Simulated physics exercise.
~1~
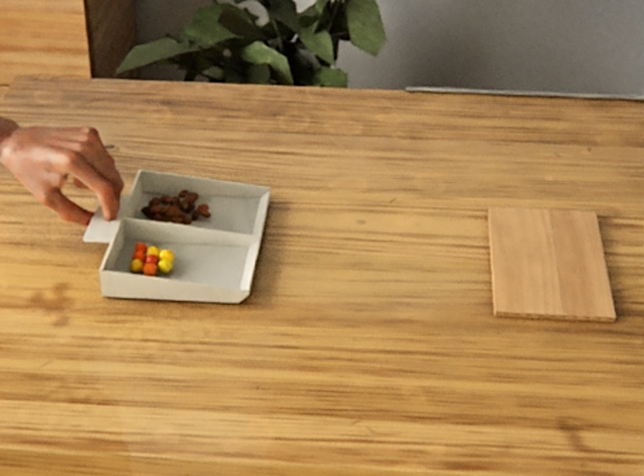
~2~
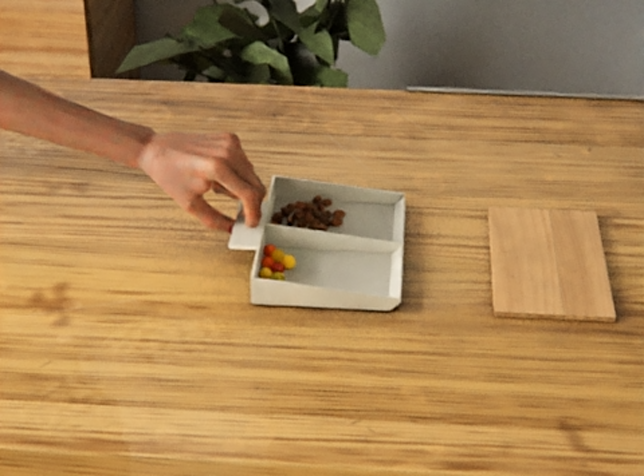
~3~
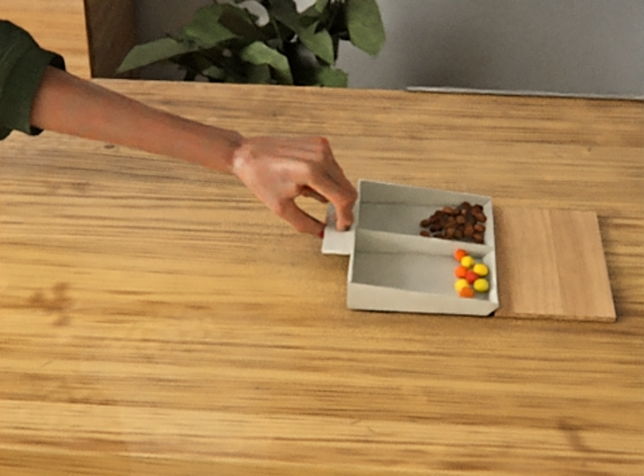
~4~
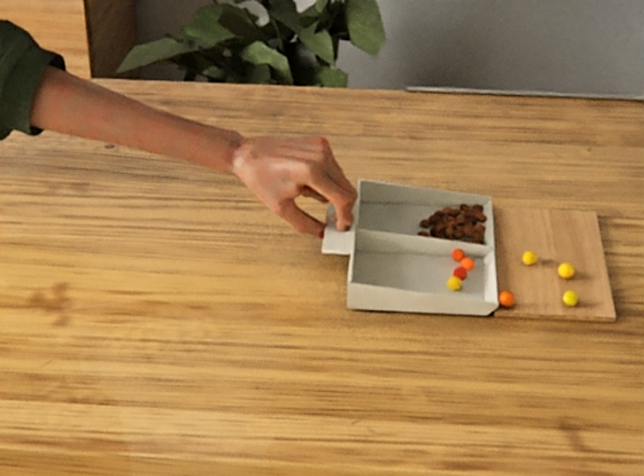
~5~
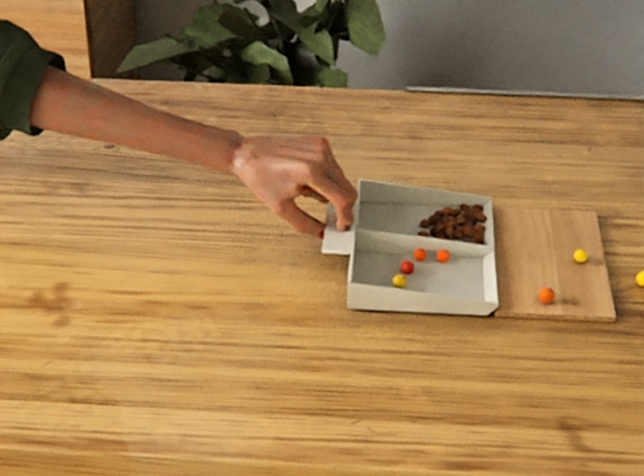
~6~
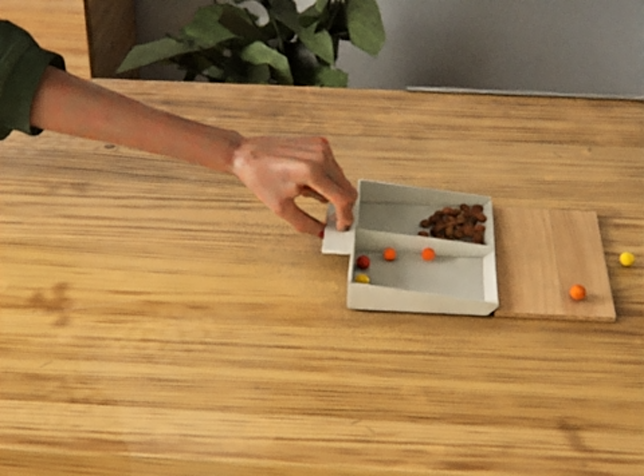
The clip shows a hand sliding a divided tray of brown pieces and colourful balls right across a wooden counter until it stops against a flat board. Both groups shift forward; about half the balls spill over the front rim and roll away, while the brown pieces stay inside.
